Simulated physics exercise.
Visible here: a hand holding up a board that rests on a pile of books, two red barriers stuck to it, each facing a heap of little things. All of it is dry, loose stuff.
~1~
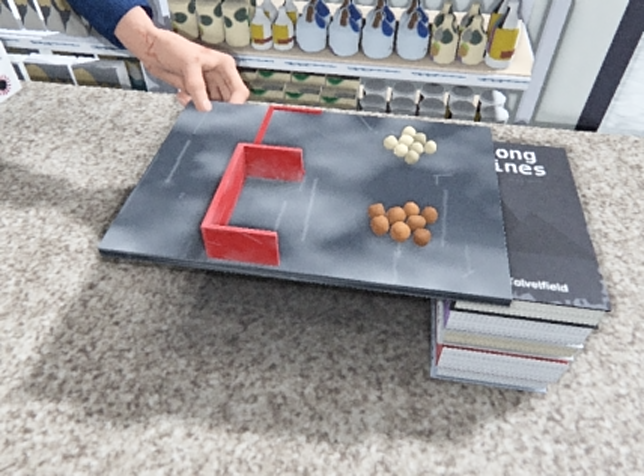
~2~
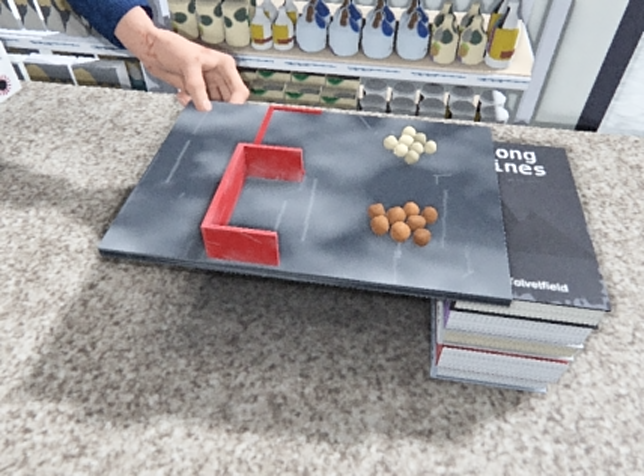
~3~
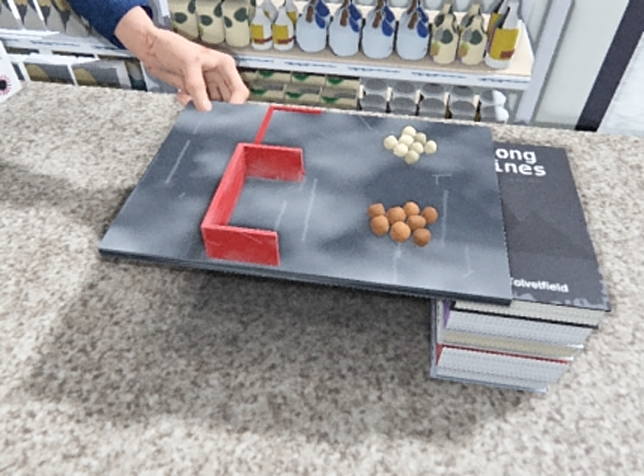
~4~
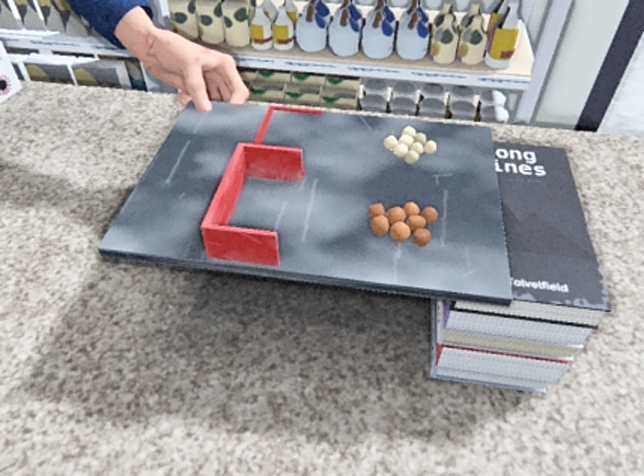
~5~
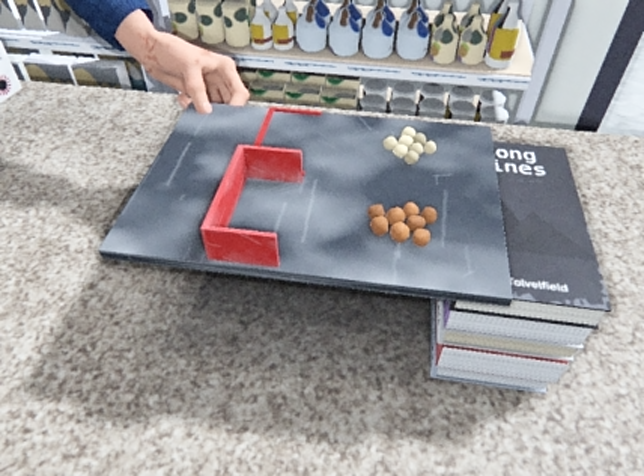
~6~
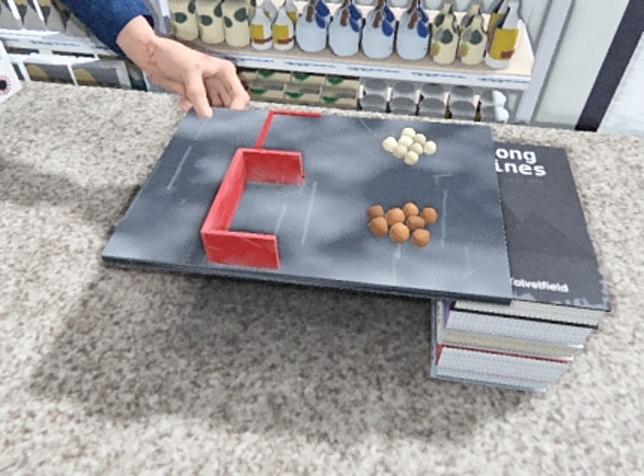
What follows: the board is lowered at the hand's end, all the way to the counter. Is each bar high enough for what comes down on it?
Result: I think the near lot will be restrained by its barrier, I think the far lot will pass beyond its barrier.
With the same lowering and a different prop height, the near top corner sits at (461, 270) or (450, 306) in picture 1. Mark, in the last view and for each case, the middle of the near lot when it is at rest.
Resting centre: First ~ (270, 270), second ~ (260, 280).
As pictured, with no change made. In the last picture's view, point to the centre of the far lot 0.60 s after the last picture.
I'd mark it somewhere close to (370, 161).
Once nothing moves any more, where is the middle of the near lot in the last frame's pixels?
At roughly pixel (265, 278).
Then, 0.60 s later than the last frame, board sloping at 18°; near lot on its way down; far lot on its way down.
Then, 1.13 s later than the last frame, board sloping at 29°; near lot has reached its bar; far lot every one past its bar.
Then, 1.58 s later than the last frame, board resting at 29°; near lot has reached its bar; far lot every one past its bar.
When it is over, board resting at 29°; near lot gathered behind its bar; far lot every one past its bar.
